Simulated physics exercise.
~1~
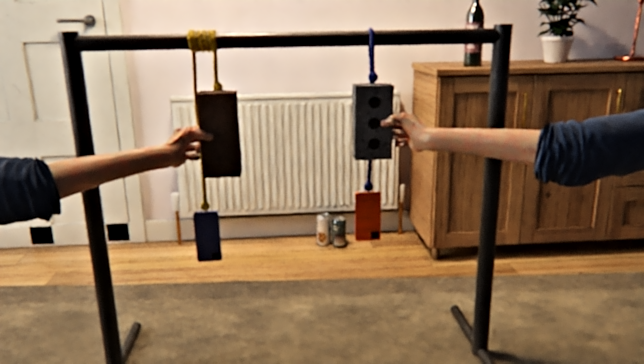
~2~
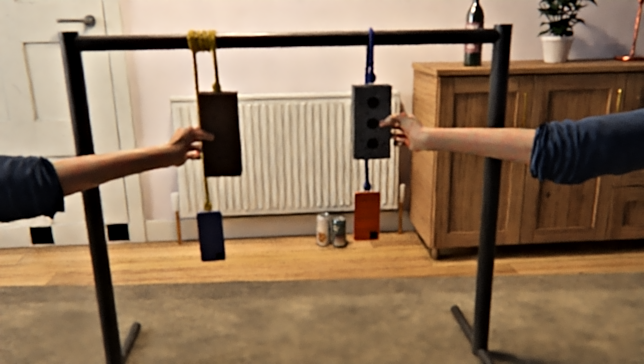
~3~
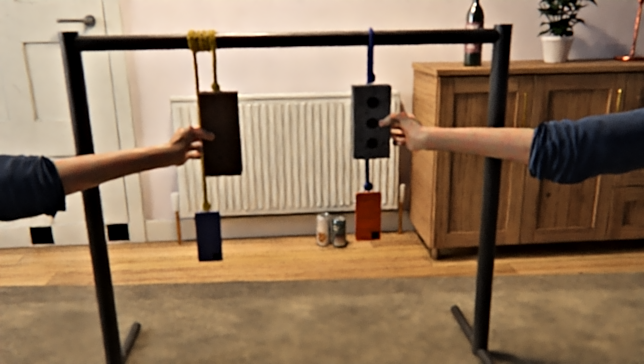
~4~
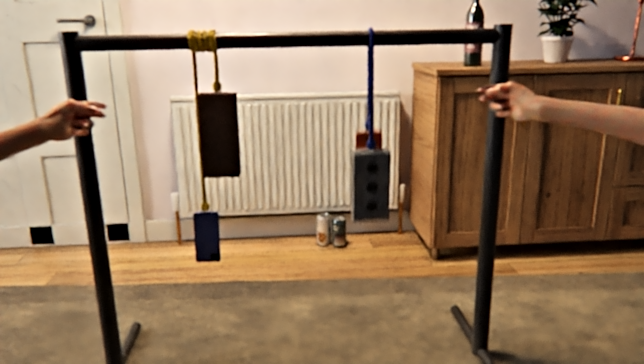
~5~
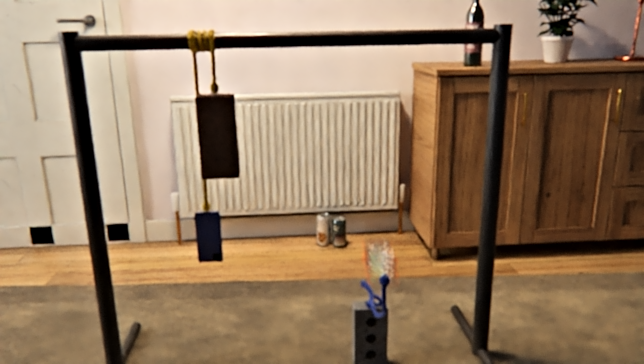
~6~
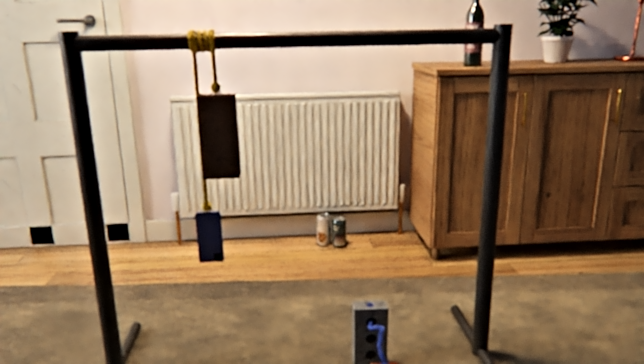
At first, two hands reach in from either side, holding a dark brick on a yellow rope and a grey paver with round marks on a blue rope, both slung over a black rail. A blue phone hangs below the brick and a red one below the paver. The hands stay almost still, then let go and draw back. The paver drops while the red phone rises beside it. The blue rope comes off the rail and the paver lands on the floor, its rope collapsing after it. The brick stays hanging at its height, the blue phone beneath it.
